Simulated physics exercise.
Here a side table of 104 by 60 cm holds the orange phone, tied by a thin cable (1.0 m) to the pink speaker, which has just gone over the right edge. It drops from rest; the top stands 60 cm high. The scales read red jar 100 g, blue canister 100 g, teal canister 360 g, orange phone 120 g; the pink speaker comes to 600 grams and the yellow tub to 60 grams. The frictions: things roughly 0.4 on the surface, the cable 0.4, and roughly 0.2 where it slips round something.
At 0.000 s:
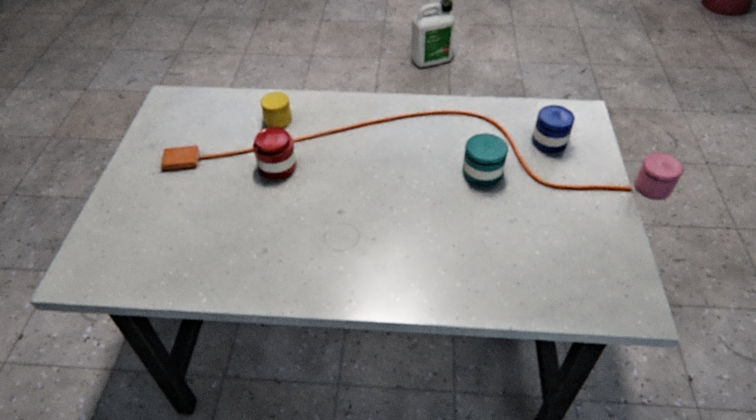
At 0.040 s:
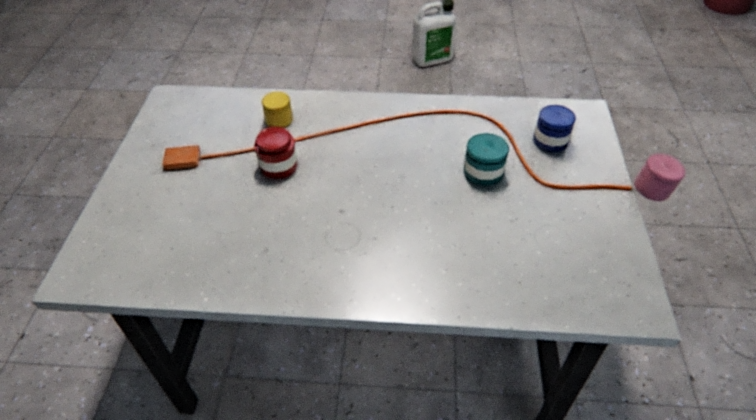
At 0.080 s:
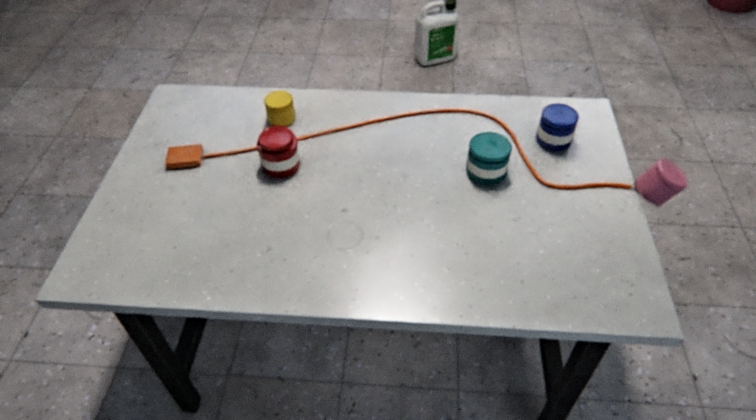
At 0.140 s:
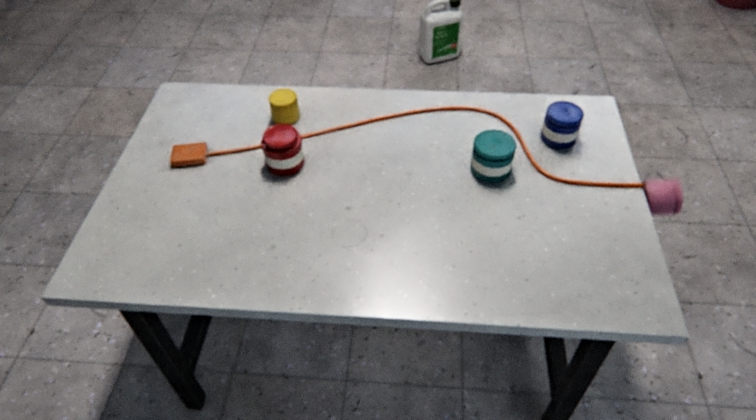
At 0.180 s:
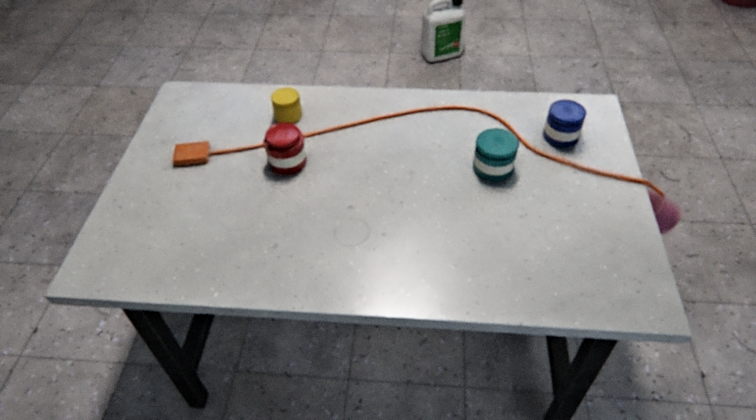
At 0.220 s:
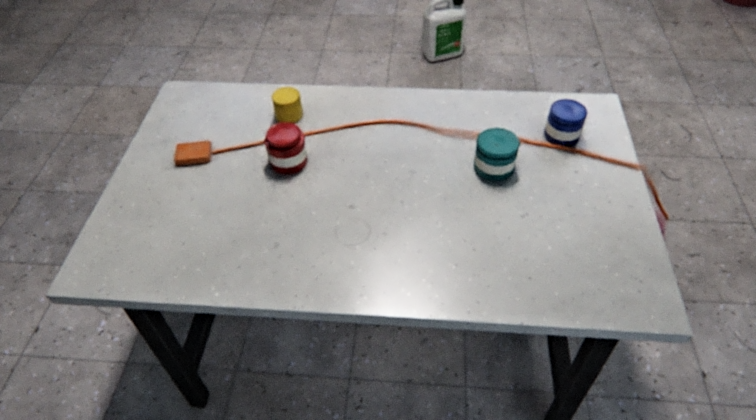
The video shows a pale table with tubs, canisters and a flat orange object tied by a cable to a pink cylinder, which tips over the right edge and drops out of view, pulling the curved cable straighter.
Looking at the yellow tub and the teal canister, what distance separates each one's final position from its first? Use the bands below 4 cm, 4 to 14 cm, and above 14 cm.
The yellow tub ends below 4 cm, the teal canister ends below 4 cm.
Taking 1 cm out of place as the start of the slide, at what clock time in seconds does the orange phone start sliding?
Orange phone: 0.26 s.
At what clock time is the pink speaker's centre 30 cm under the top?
It happens at 0.34 seconds on the clock.
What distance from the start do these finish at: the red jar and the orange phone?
In the end the red jar has moved about 4 cm, while the orange phone has moved about 80 cm.
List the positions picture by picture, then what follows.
In the first picture, yellow tub (275, 100); teal canister (487, 146); cable runs through (580, 187) (513, 144) (436, 112) (344, 129).
In the second picture, pink speaker (665, 166); cable runs through (580, 187) (438, 112).
In the third picture, pink speaker (661, 183); cable runs through (580, 186) (440, 111).
In the fourth picture, pink speaker (660, 198); cable runs through (591, 183) (444, 108).
In the fifth picture, pink speaker (656, 213); cable runs through (618, 177) (447, 107).
In the sixth picture, yellow tub (286, 95); teal canister (498, 141); cable runs through (648, 180) (453, 133) (357, 124).
By 0.5 s, the cable's tail end at (392, 138); orange phone 38 cm off its start, pink speaker over the edge, red jar 5 cm off its start.
By 0.7 s, the cable's tail end at (557, 121); orange phone 74 cm off its start, pink speaker over the edge, red jar 5 cm off its start.
By 1.0 s, the cable's tail end at (559, 118); orange phone 77 cm off its start at (557, 102), blue canister 15 cm off its start at (648, 121), pink speaker over the edge.
By 1.2 s, the cable's tail end at (559, 118); orange phone 77 cm off its start, blue canister over the edge, pink speaker over the edge.
By 2.4 s, the cable's tail end at (559, 118); teal canister 0 cm off its start at (499, 141), yellow tub 0 cm off its start at (286, 95), orange phone 77 cm off its start at (557, 102), blue canister over the edge.
